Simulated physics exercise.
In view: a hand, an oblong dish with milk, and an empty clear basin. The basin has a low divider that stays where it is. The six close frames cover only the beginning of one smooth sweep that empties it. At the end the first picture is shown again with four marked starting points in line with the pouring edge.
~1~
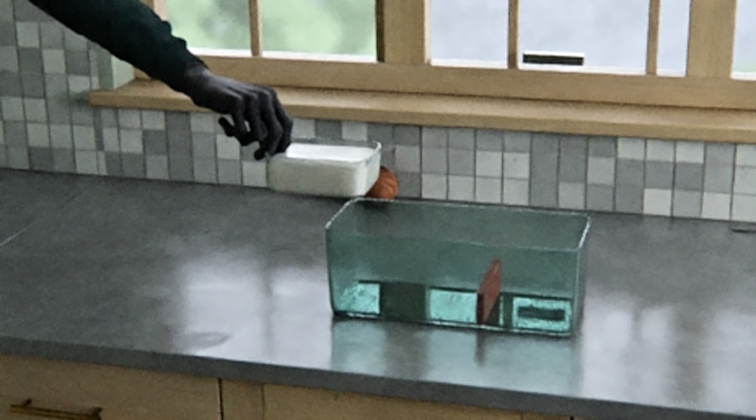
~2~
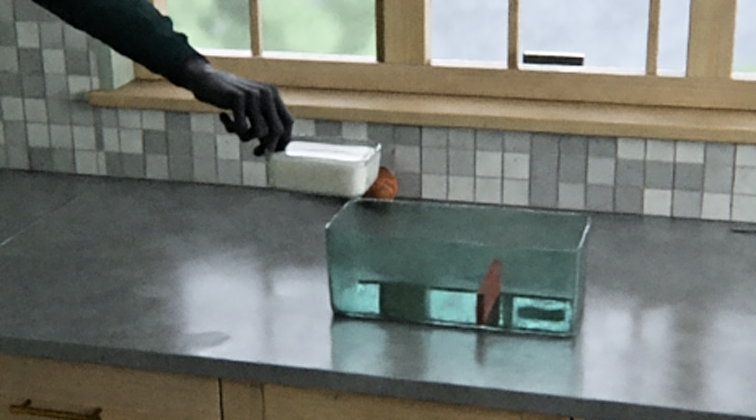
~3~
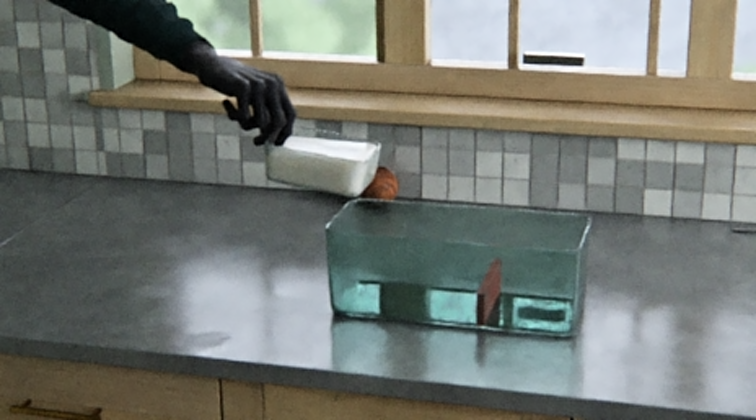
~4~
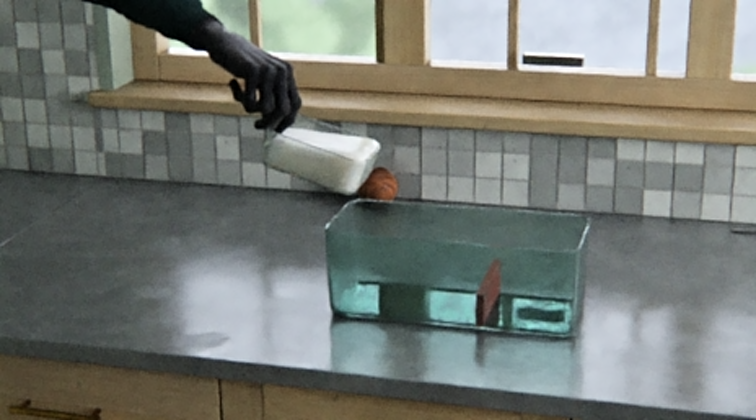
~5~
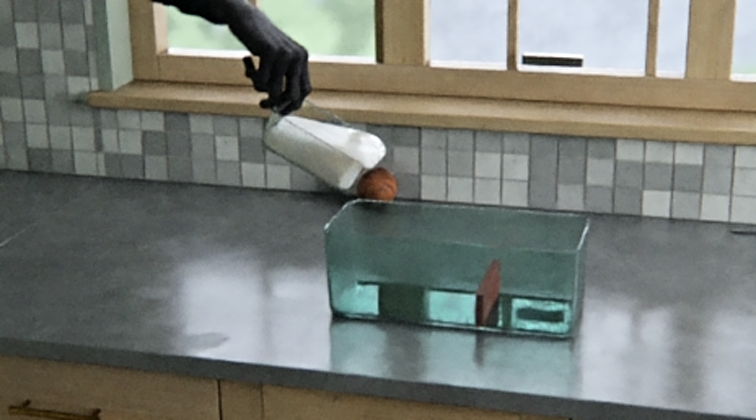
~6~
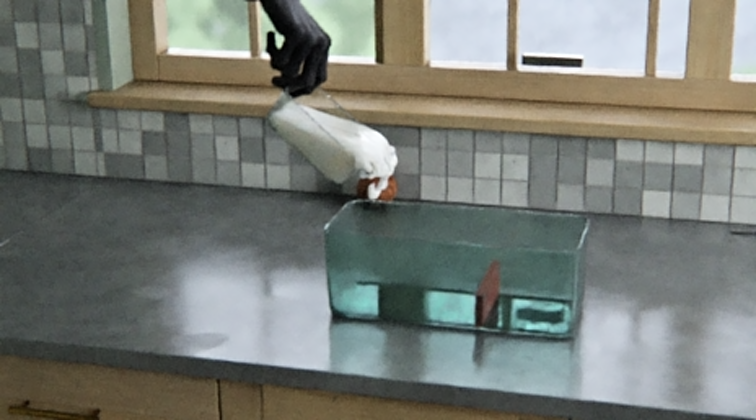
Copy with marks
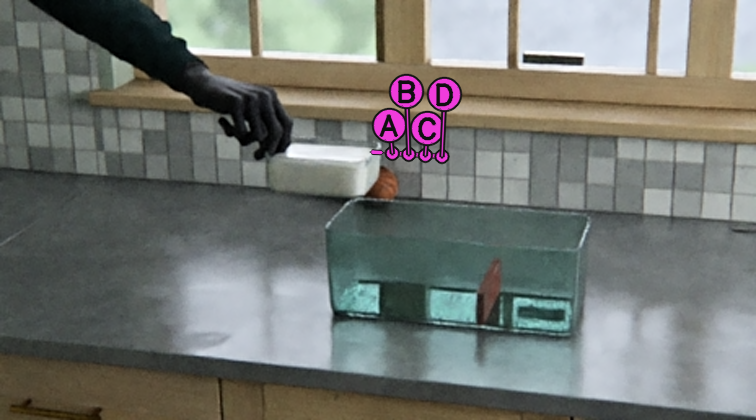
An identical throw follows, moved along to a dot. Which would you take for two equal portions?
B.
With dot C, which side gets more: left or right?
The right one.
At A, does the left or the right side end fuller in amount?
More ends on the left.
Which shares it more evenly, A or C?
C it is.
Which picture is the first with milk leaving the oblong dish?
Picture 4.
On the marked copy, A at (392, 153); B at (408, 154); C at (425, 155); D at (441, 156).
For dot A, about 81 % ends left of the wall and 16 % right of it; 4 % is lost outside.
For dot B, about 43 % ends left of the wall and 54 % right of it; 3 % is lost outside.
For dot C, about 29 % ends left of the wall and 67 % right of it; 4 % is lost outside.
For dot D, about 22 % ends left of the wall and 74 % right of it; 4 % is lost outside.
